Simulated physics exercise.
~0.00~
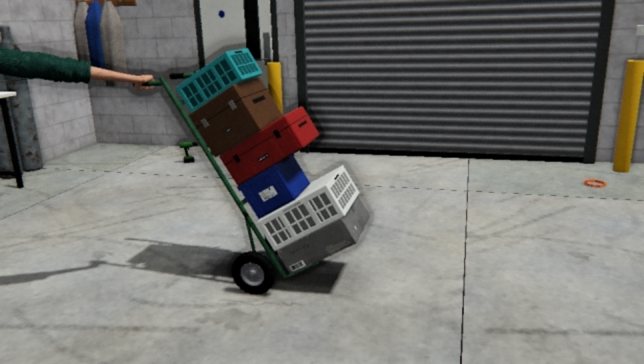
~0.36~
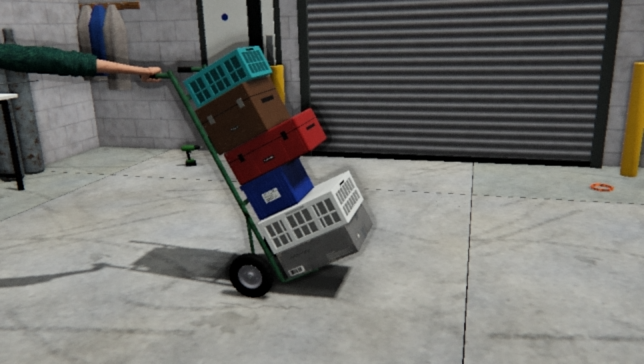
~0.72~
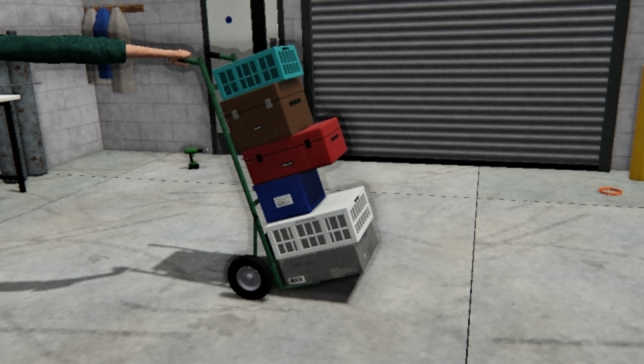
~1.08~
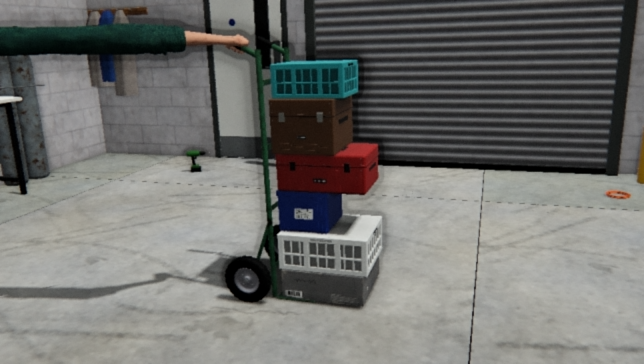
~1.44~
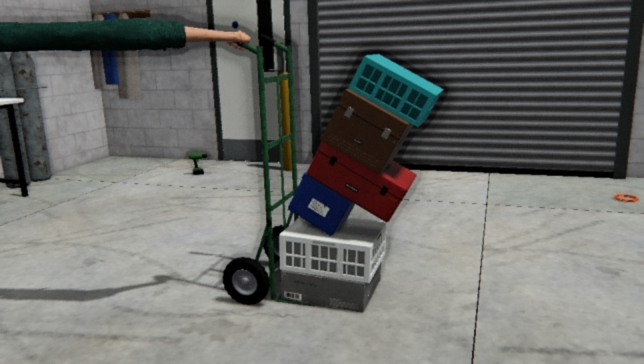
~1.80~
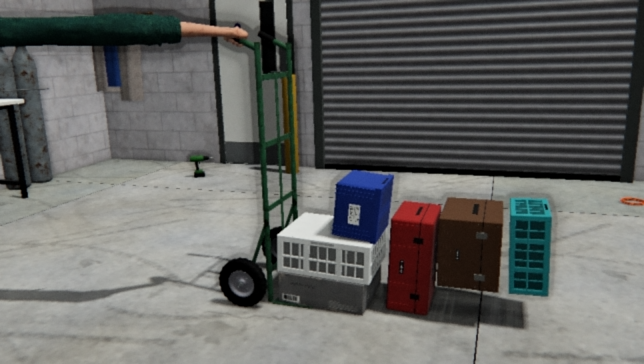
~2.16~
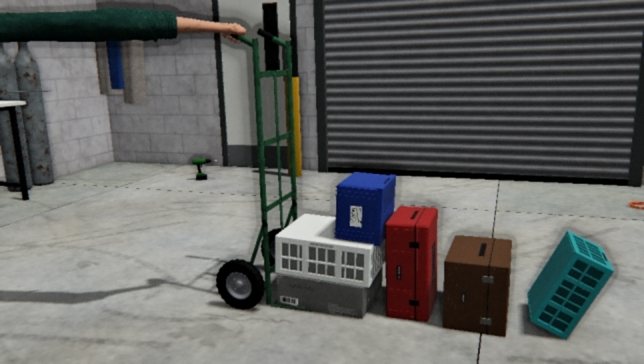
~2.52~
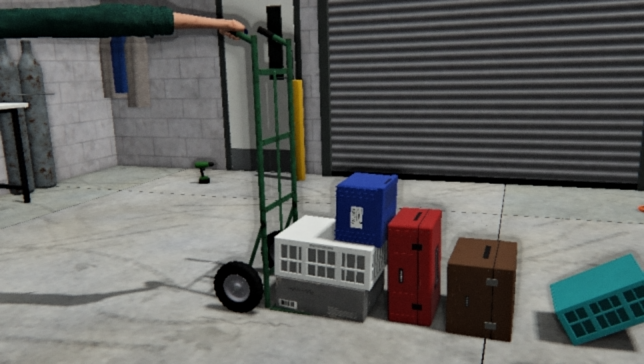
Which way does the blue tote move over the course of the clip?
The blue tote moves to the right, tipping over on top of the white crate.
